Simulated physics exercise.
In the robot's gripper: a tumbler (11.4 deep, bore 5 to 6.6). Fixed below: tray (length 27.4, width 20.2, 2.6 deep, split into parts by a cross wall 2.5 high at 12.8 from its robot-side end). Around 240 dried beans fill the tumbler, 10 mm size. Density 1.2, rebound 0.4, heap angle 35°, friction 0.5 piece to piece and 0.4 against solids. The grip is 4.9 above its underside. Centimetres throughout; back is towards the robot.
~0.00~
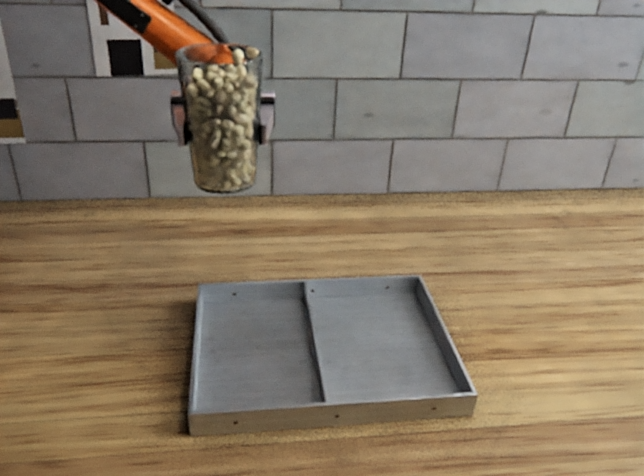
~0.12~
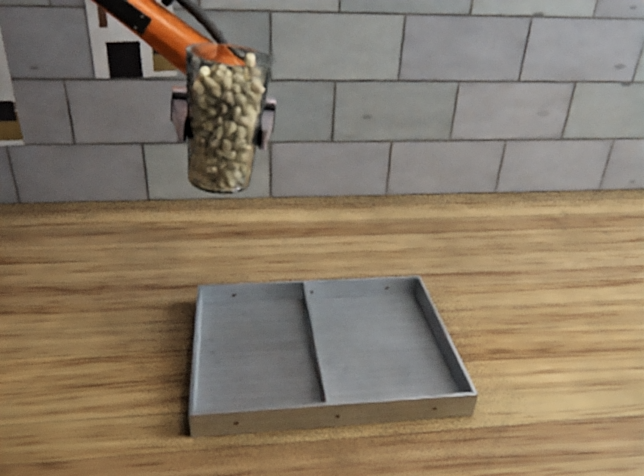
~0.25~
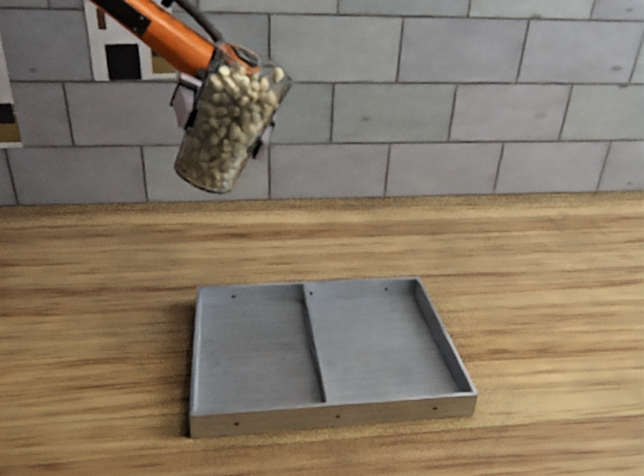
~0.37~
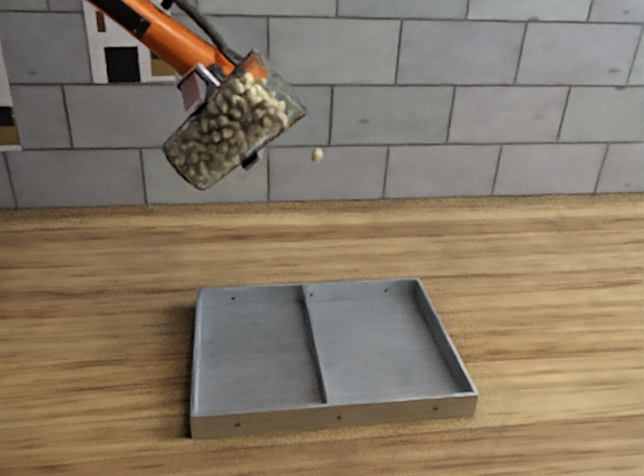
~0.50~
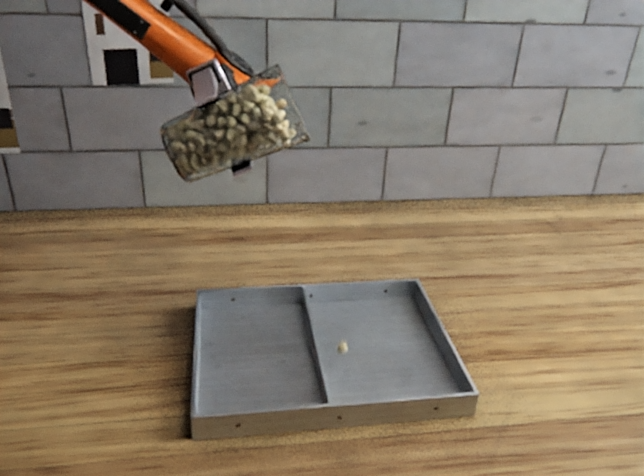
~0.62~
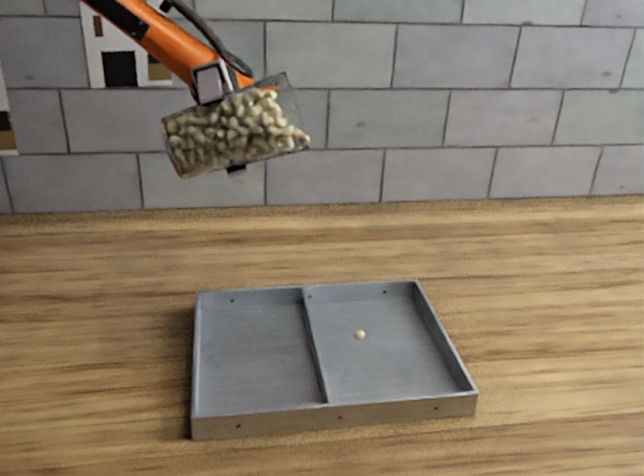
A wooden tabletop in front of a grey brick-tiled wall is seen from slightly above, the view staying almost still. An orange robot arm at upper left grips a clear tumbler full of pale beans above a grey tray with a divider across it. The arm tilts the tumbler steeply to the right, the beans shift toward its mouth, and one drops into the tray's right-hand part.
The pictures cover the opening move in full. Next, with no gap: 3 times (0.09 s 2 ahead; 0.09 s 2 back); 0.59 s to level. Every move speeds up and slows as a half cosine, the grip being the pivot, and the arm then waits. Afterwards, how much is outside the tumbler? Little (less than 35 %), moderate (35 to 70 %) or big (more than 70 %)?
Share outside the tumbler: Little (less than 35 %).
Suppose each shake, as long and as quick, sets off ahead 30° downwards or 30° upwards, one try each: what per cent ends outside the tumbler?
Some 10 and 30 per cent.
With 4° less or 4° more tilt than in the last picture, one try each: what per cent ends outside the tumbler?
Some 15 and 30 per cent.
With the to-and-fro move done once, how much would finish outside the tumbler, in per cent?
It would be near 10 per cent.
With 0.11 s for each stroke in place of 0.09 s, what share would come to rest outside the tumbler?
It would be near 15 per cent.
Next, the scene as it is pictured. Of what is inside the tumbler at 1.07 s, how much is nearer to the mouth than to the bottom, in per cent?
About 45 per cent.
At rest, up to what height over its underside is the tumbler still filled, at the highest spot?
About 10.0 cm.
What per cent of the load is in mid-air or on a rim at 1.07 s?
Roughly 8 per cent.
By 1.07 s, tilted 73° forward, highest piece 28 above the table; 201 in the tumbler, 25 in the far-side part, 19 in flight or on a rim.
By 1.52 s, tilted 23° forward, highest piece 32 above the table; 185 in the tumbler, 56 in the far-side part, 4 in the robot-side part.
By 1.95 s, level, highest piece 32 above the table; 185 in the tumbler, 56 in the far-side part, 4 in the robot-side part.
By 3.00 s, level, highest piece 32 above the table; 185 in the tumbler, 56 in the far-side part, 4 in the robot-side part.
Final count, 185 in the tumbler, 56 in the far-side part, 4 in the robot-side part. That is 24 % outside the tumbler.
